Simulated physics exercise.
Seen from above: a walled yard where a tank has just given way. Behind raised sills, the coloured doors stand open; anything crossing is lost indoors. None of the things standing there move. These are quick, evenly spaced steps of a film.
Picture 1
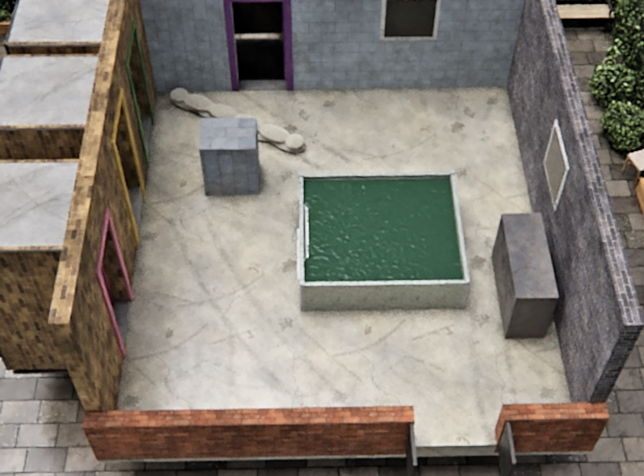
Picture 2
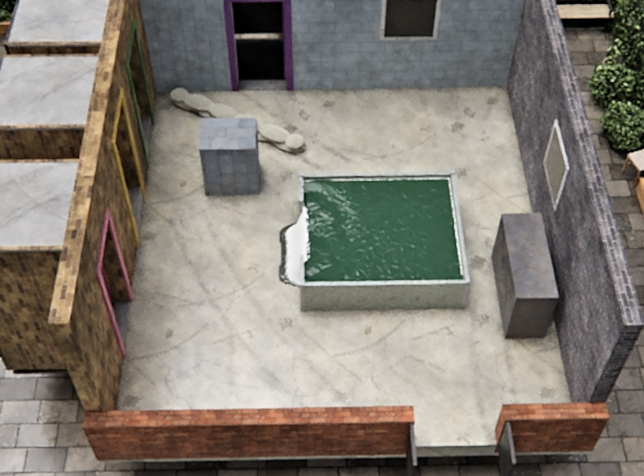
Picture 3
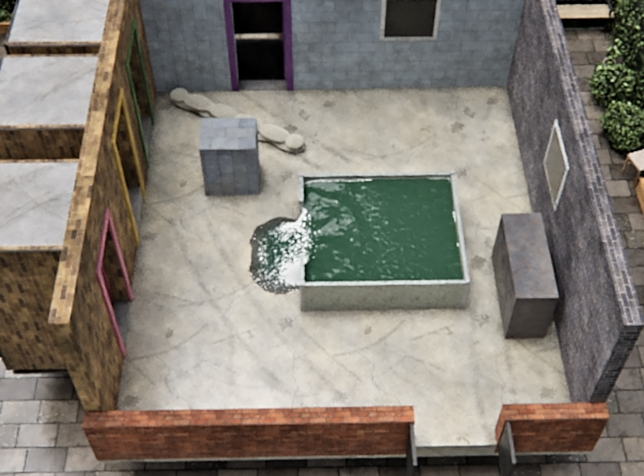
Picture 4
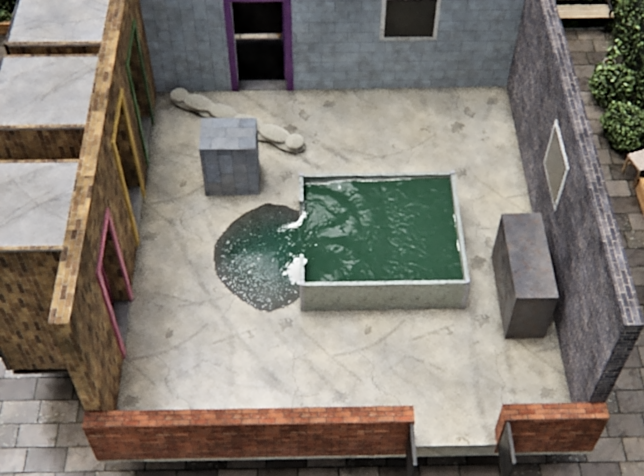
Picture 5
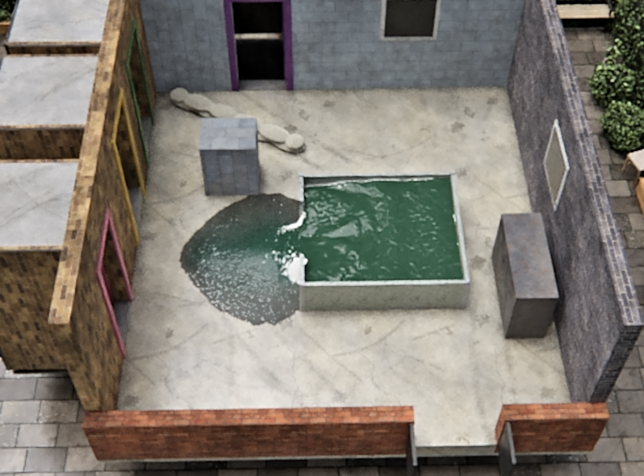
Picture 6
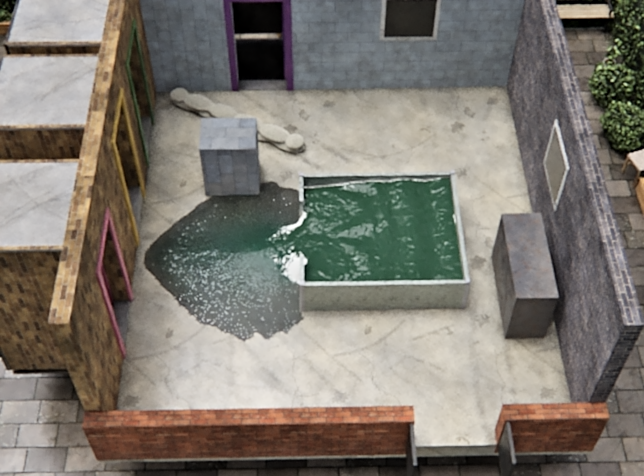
Green water bursting through the left side of a low tank and spreading leftward across the pale floor of a walled yard.
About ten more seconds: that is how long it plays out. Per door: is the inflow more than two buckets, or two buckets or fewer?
Pink door - more than two; green door - two or fewer; purple door - two or fewer; yellow door - two or fewer.
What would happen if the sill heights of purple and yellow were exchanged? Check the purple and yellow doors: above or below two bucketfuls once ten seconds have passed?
Purple falls short, yellow goes past the mark.
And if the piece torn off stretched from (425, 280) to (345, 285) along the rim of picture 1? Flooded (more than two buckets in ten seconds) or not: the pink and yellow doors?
The pink door tops the limit, while the yellow door stays within the limit.
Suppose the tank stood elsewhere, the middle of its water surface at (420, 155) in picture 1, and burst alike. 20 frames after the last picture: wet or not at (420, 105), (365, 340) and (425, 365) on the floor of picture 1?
First spot bare, second bare, third bare.
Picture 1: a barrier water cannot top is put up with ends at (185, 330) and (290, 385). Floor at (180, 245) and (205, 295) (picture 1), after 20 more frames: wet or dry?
Soaked, soaked.
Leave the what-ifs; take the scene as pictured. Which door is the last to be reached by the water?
I'd go with the purple-painted one.
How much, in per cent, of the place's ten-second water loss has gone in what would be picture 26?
It works out at roughly 45 per cent.
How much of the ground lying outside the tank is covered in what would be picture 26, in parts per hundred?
My estimate is near 35 per cent.
A moment on, water covers 20 % of the floor; the pink door under two buckets in, the green door not reached, the purple door not reached, the yellow door wet at the sill, nothing in.
Next, water covers 25 % of the floor; the pink door over two buckets in, the green door wet at the sill, nothing in, the purple door not reached, the yellow door wet at the sill, nothing in.
Then, water covers 35 % of the floor; the pink door far over two buckets in, the green door wet at the sill, nothing in, the purple door not reached, the yellow door wet at the sill, nothing in.
Later, water covers 60 % of the floor; the pink door far over two buckets in, the green door wet at the sill, nothing in, the purple door wet at the sill, nothing in, the yellow door wet at the sill, nothing in.
In the end, water covers 85 % of the floor; the pink door far over two buckets in, the green door wet at the sill, nothing in, the purple door wet at the sill, nothing in, the yellow door wet at the sill, nothing in.
